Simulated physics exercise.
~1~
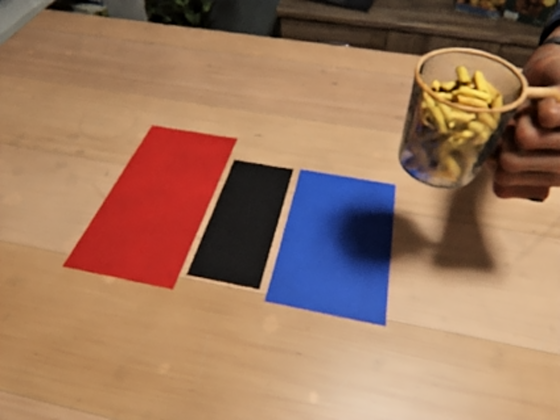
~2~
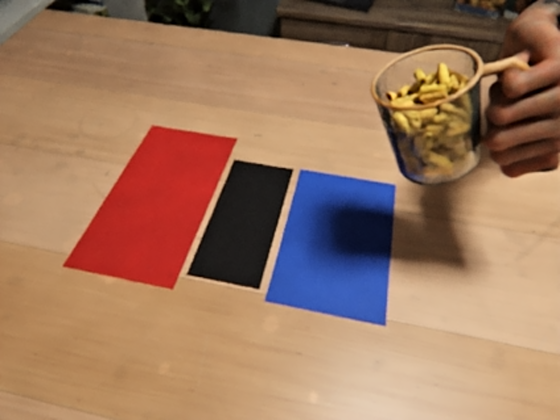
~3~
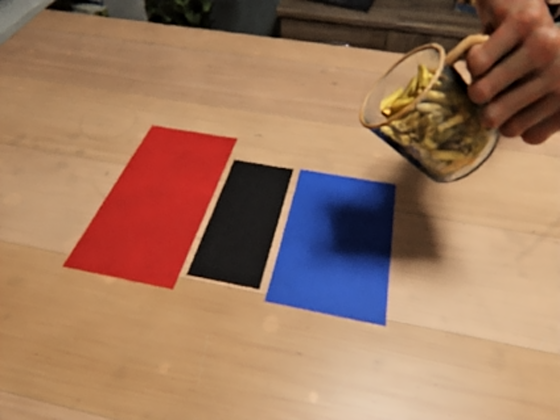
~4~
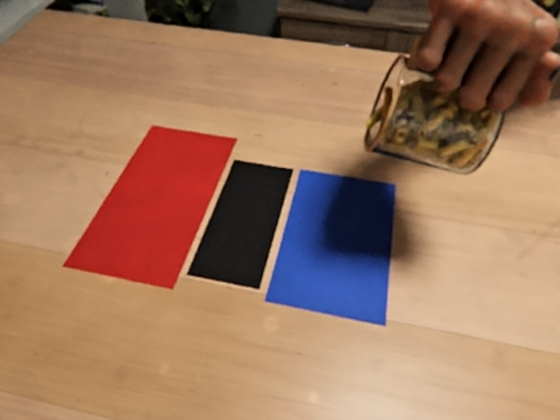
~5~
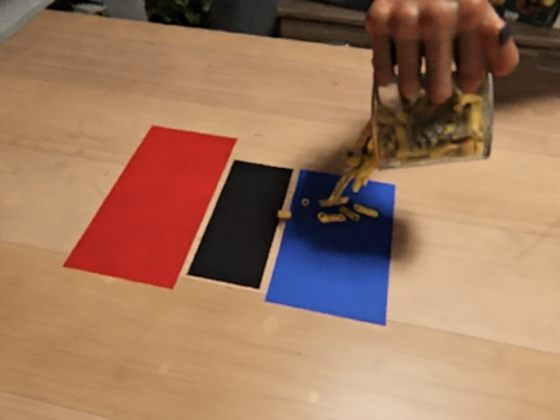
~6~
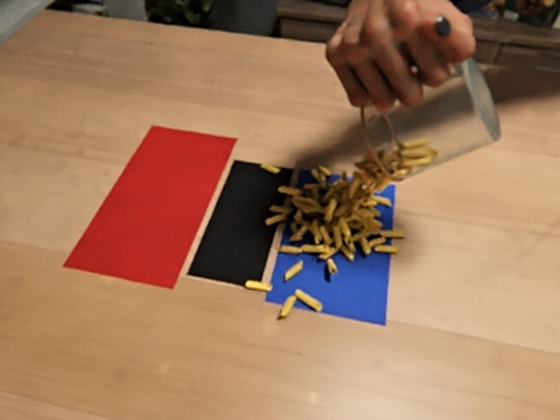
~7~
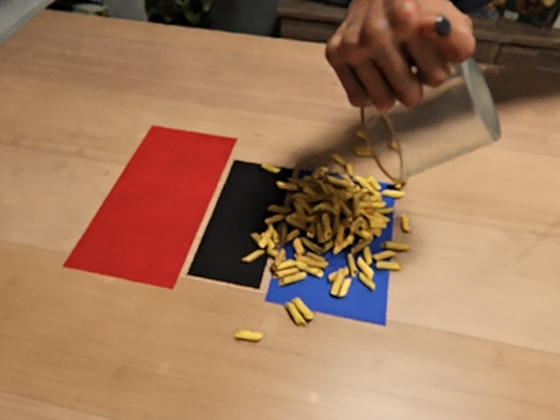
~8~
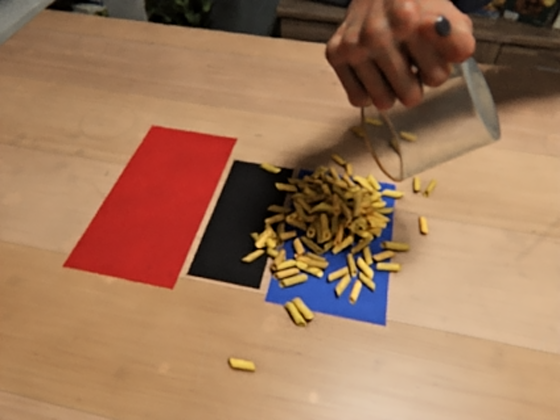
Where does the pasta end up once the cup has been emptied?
Most of the pasta lies in a heap on the blue mat, with only small shares on the black mat and the bare table. The red mat stays empty.
